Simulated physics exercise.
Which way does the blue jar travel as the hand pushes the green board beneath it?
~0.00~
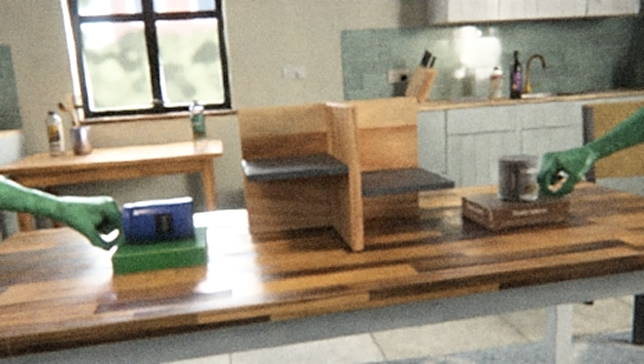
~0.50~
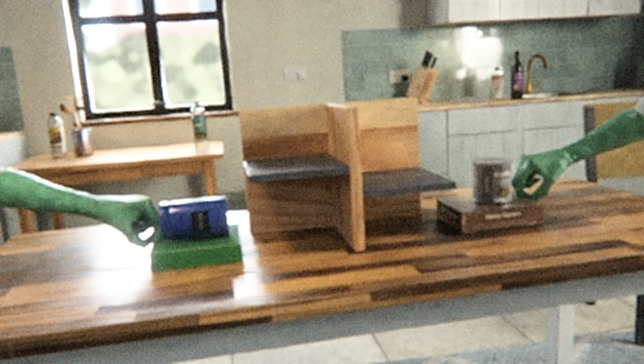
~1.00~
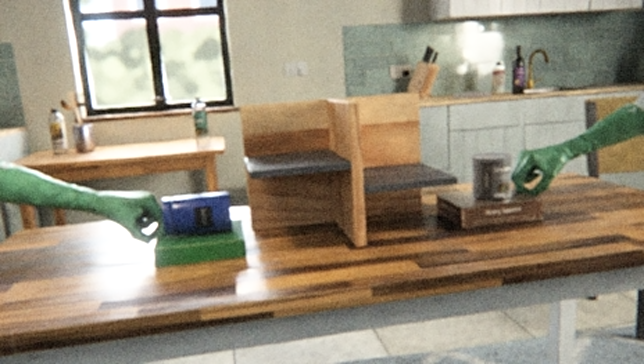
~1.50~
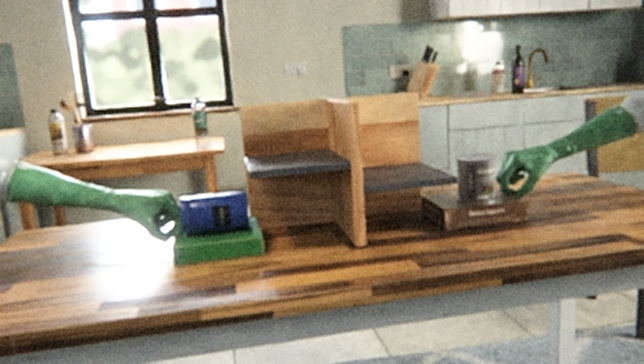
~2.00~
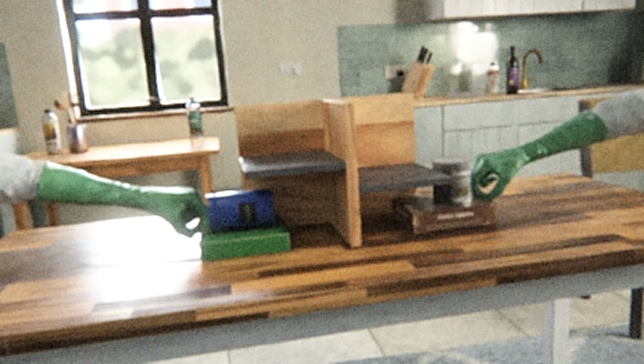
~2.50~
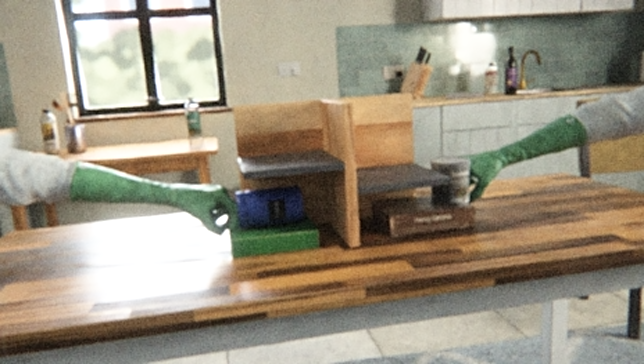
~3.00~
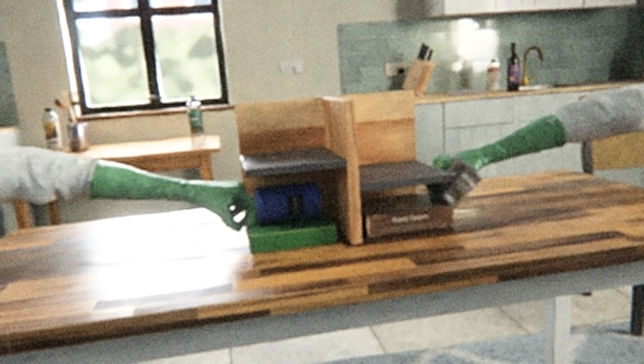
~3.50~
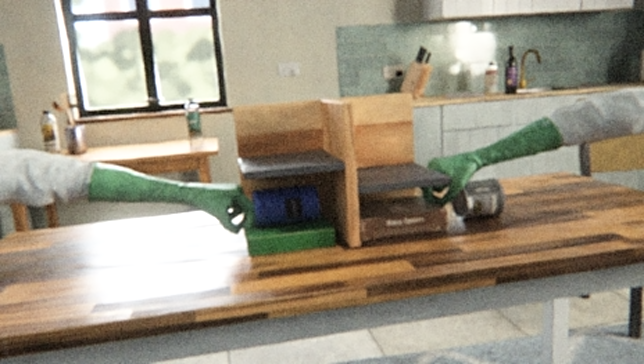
The blue jar moves to the right, riding on the green board until it is under the left shelf of the rack.
